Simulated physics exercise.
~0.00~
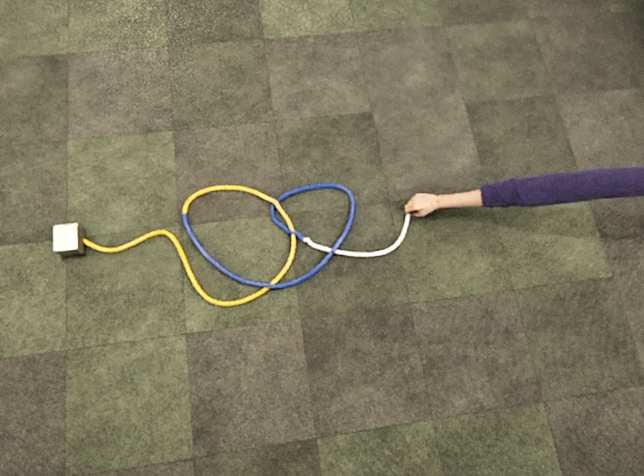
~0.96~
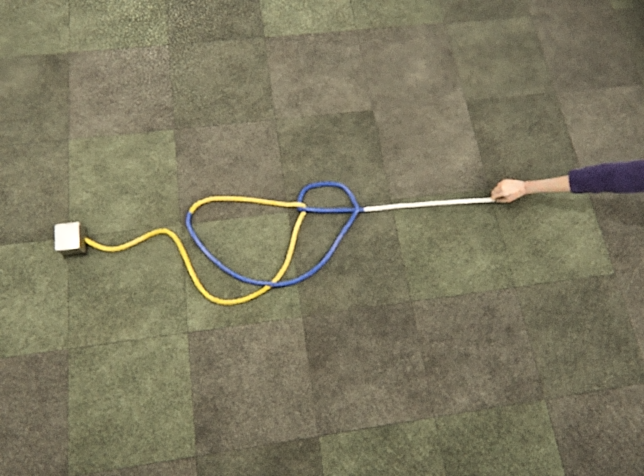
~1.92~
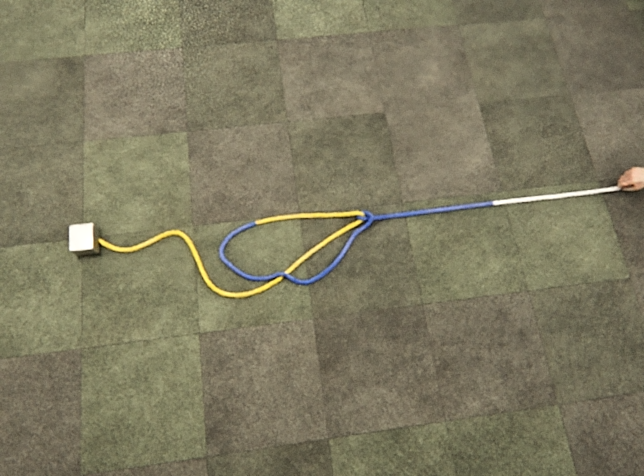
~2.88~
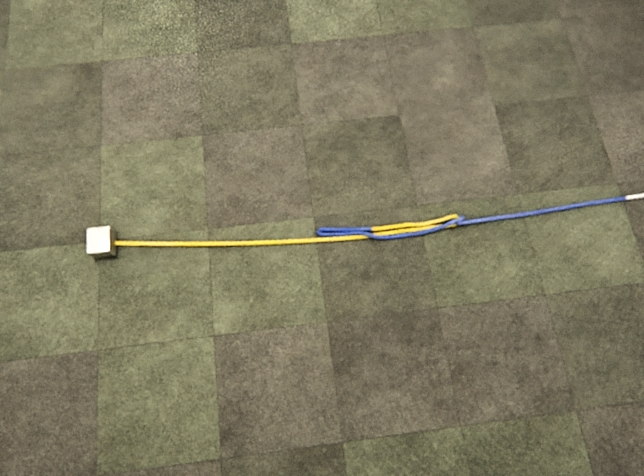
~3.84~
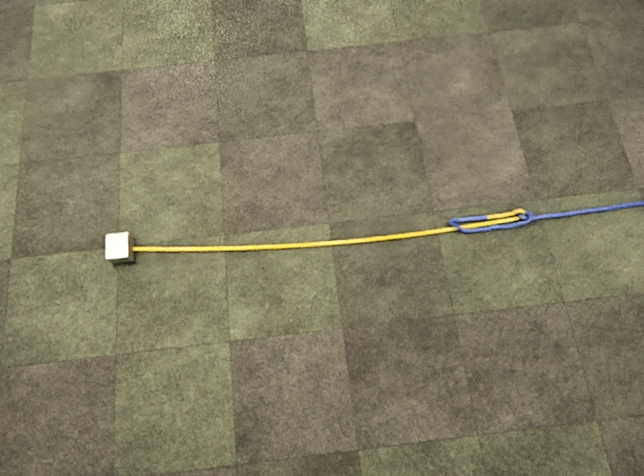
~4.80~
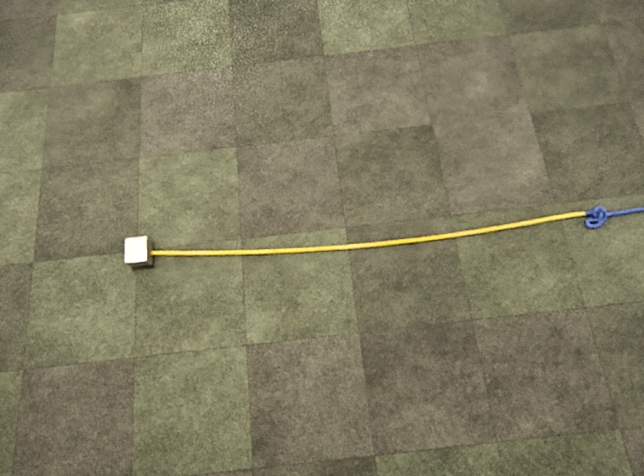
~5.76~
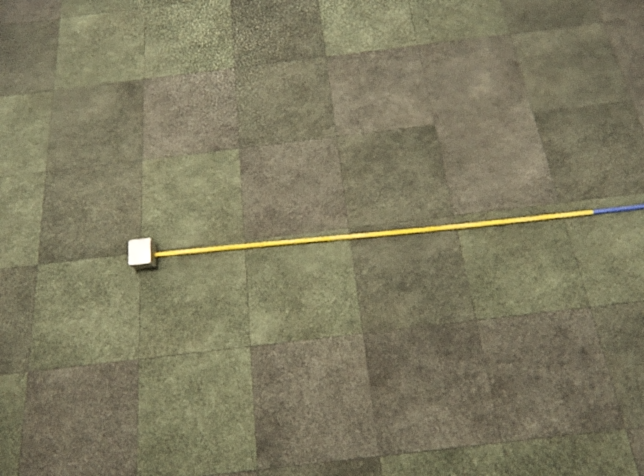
At the start, a rope coloured yellow, blue and white lies in loose, overlapping loops on a green and brown carpet, its left end fixed to a small pale block. A hand in a purple sleeve holds the white right end and pulls it to the right, straightening that section. The loops shrink and flatten into a narrow bundle as the hand leaves view and the yellow section draws taut. The bundle slides right and tightens into a small blue tangle. Finally the tangle comes undone, and the visible rope runs straight from the block.
